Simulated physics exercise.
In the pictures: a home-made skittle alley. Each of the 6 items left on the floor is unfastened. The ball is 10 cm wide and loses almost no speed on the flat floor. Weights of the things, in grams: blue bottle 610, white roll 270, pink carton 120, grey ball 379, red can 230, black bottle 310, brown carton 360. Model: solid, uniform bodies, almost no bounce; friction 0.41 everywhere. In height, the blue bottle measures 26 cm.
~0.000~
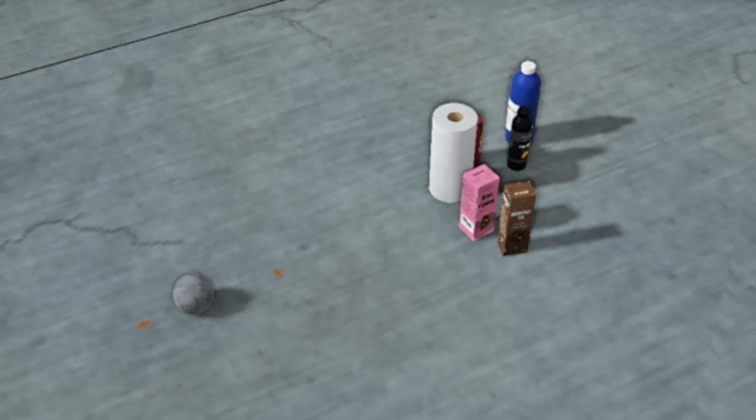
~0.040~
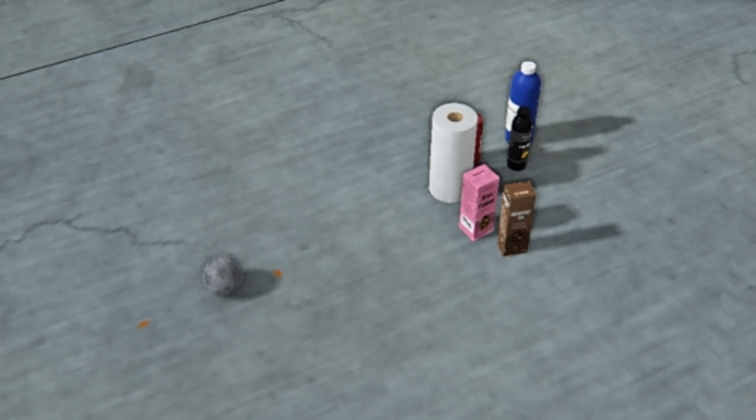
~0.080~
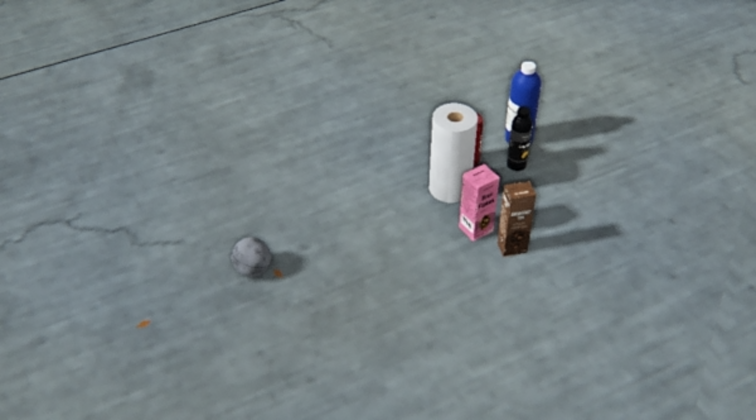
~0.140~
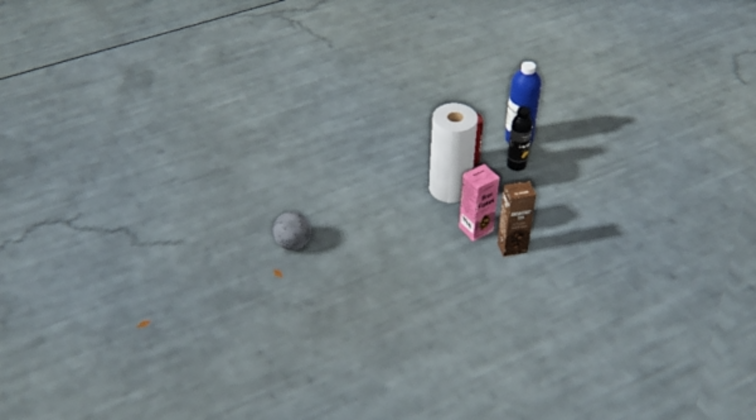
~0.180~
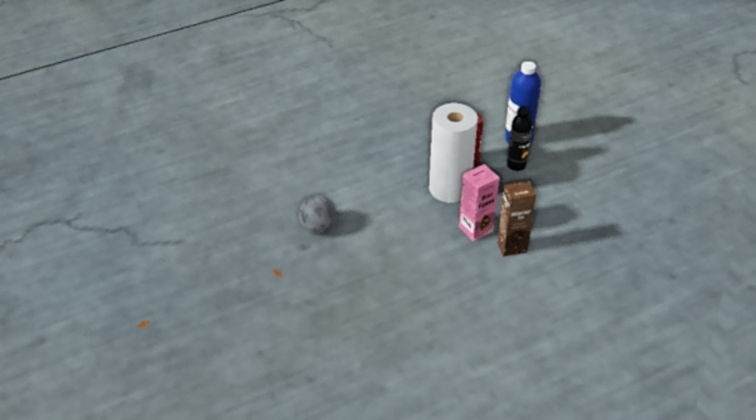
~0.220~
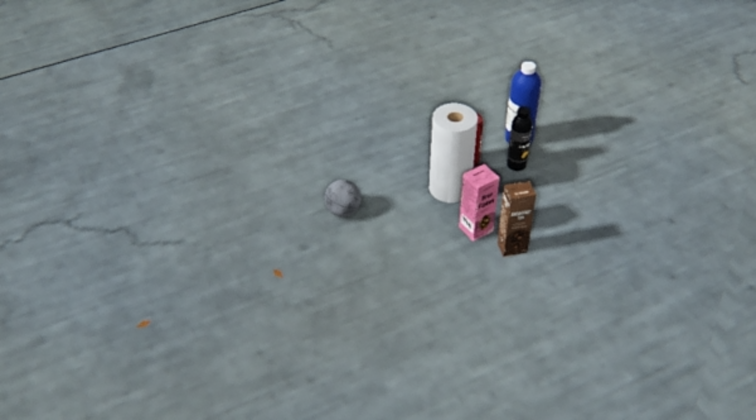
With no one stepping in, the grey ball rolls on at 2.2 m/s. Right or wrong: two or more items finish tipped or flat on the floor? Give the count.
Wrong, none.
By 0.42 s, ball has run 93 cm; grey ball near (457, 126).
By 0.72 s, ball has run 159 cm; grey ball near (597, 35).
By 1.02 s, things are still on the move.
When it is over (1.1 s), all 6 within 8 cm of the start. End places, in pixels of the last picture, blue bottle near (524, 103), white roll near (453, 154).
